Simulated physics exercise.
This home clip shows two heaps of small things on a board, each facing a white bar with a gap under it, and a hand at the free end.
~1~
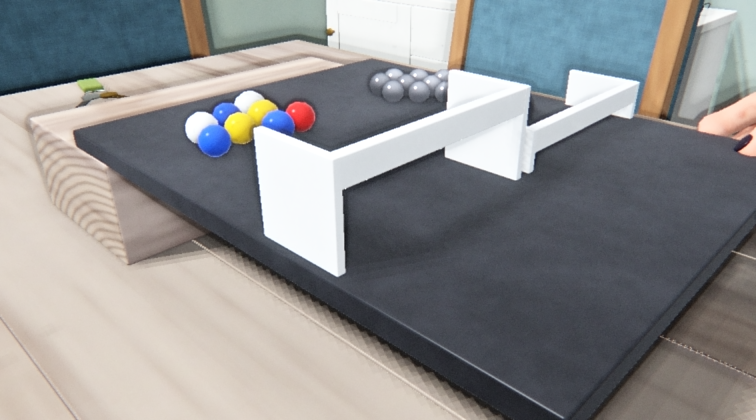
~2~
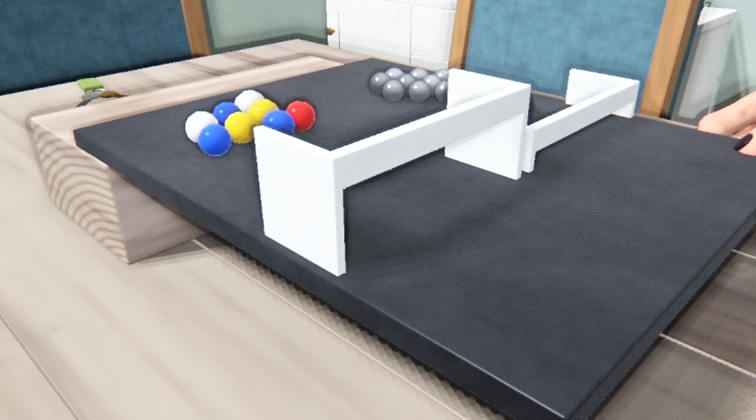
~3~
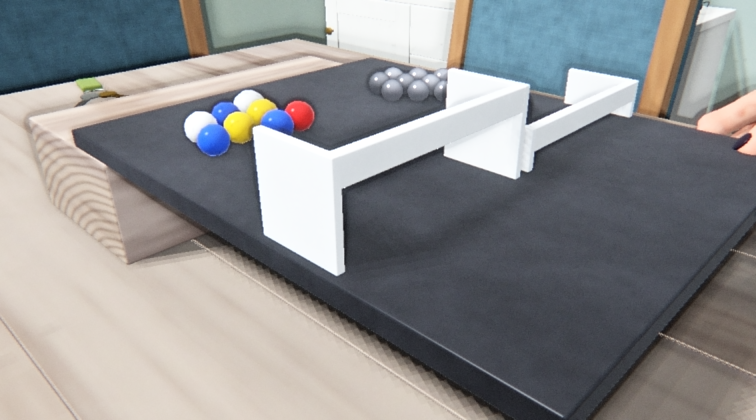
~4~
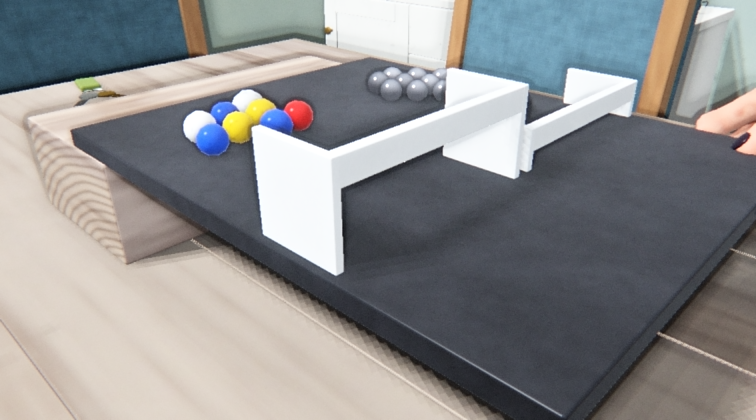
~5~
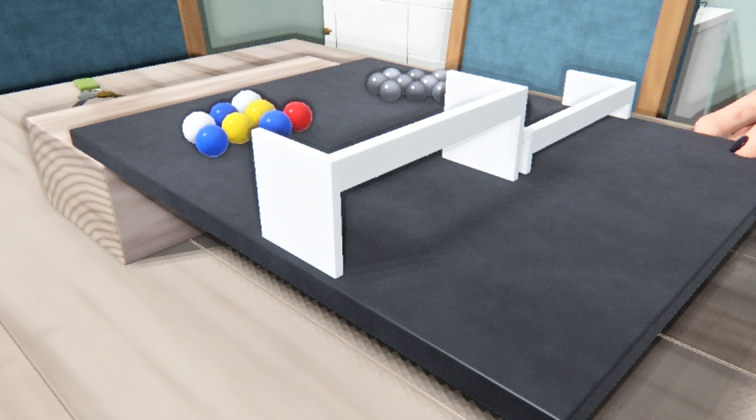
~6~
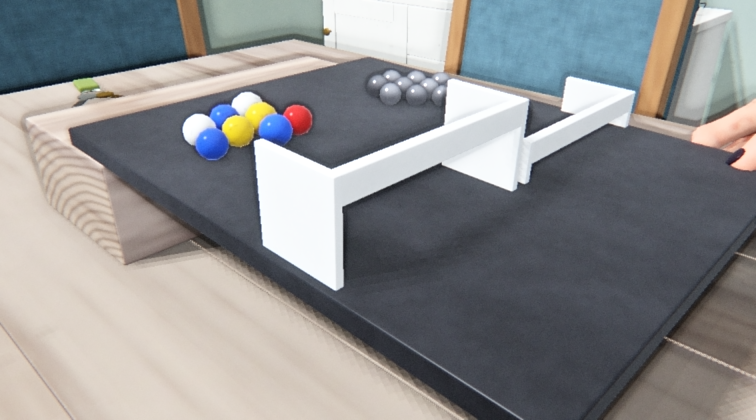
A black board holding marbles, grey balls and white gates tilts slightly beside a hand.
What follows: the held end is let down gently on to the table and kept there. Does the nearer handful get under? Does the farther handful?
The nearer handful goes through. Farther handful: It is held back.
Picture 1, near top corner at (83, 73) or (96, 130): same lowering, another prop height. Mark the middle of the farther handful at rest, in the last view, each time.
Centre at rest: First case roughly (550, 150), second case roughly (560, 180).
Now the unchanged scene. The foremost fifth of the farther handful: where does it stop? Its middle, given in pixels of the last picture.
About (536, 205).
Then, 0.22 s after the last picture, board sloping at 7°; nearer handful where it was; farther handful where it was.
Then, 0.50 s after the last picture, board sloping at 12°; nearer handful on its way down; farther handful on its way down.
Then, 0.80 s after the last picture, board resting at 14°; nearer handful all past its gate; farther handful has reached its gate.
At rest, board resting at 14°; nearer handful all past its gate; farther handful gathered behind its gate.
